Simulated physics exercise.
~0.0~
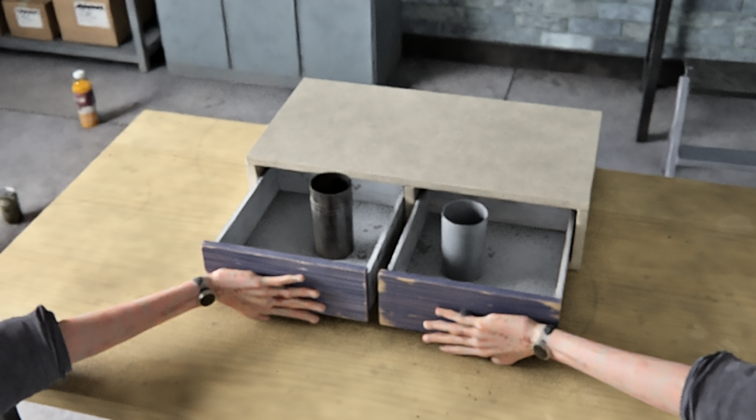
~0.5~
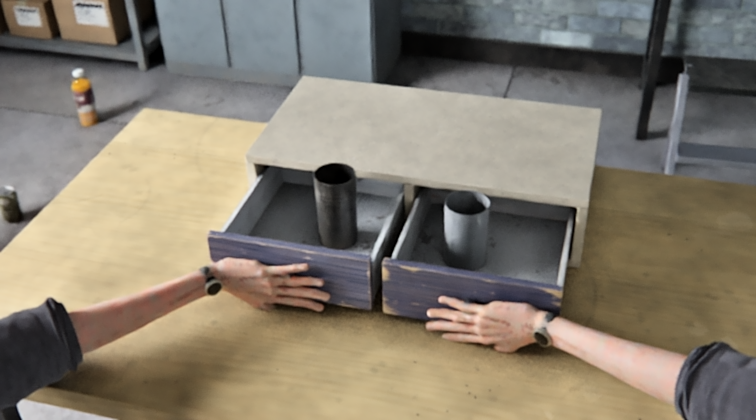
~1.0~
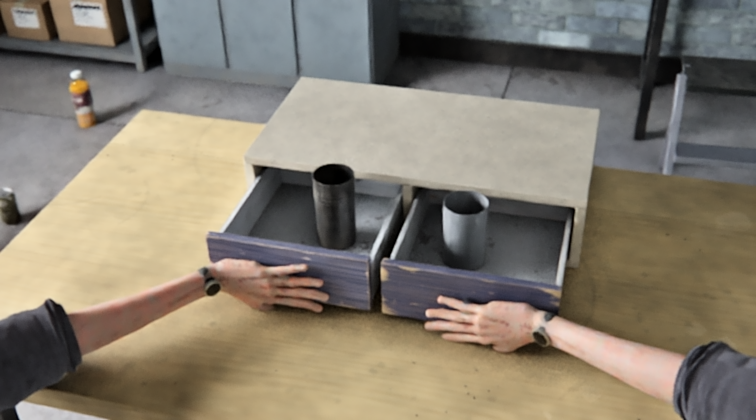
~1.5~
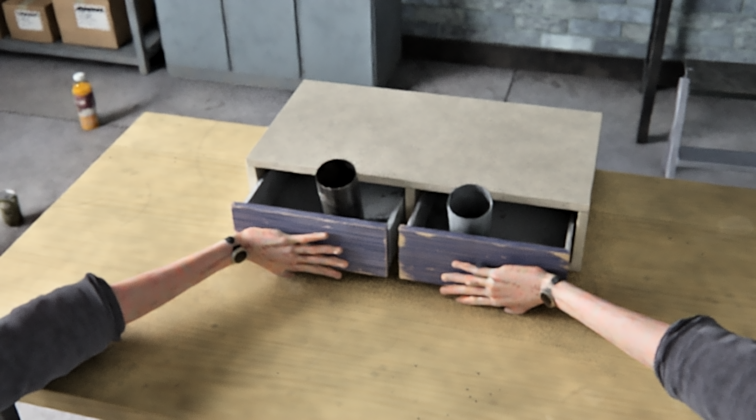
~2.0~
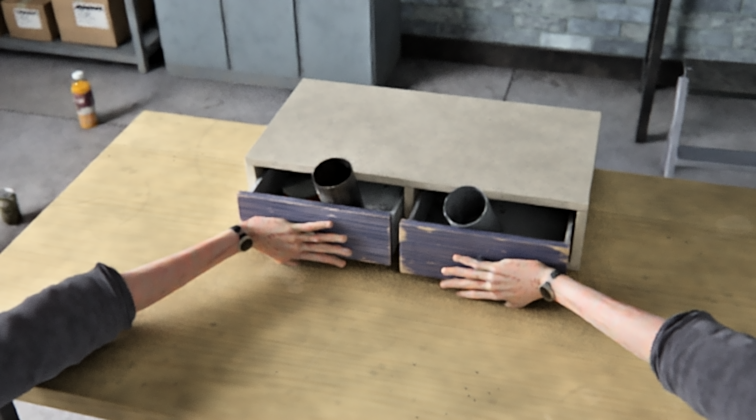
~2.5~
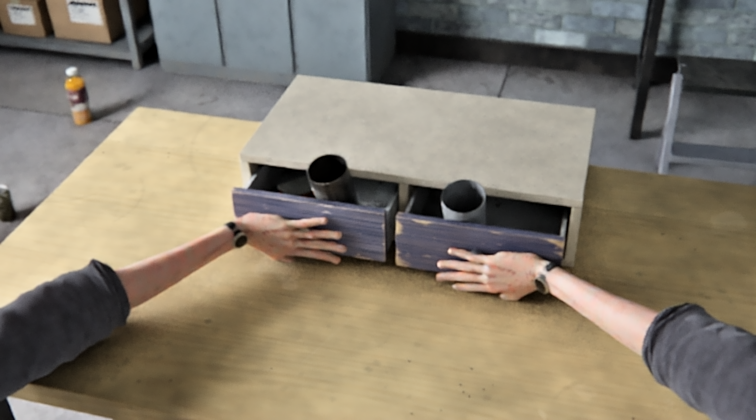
At first, two open drawers with worn purple fronts jut from a pale chest on a wooden table, a black beaker standing in the left one and a grey beaker in the right. A hand rests against each front and eases both drawers slightly inward, then pauses. The hands push again, sliding the drawers about halfway in, and both beakers tip into a lean. A little more pushing brings only slight movement. In the end both drawers remain ajar, the leaning beakers poking up above the fronts with the hands still pressed there.
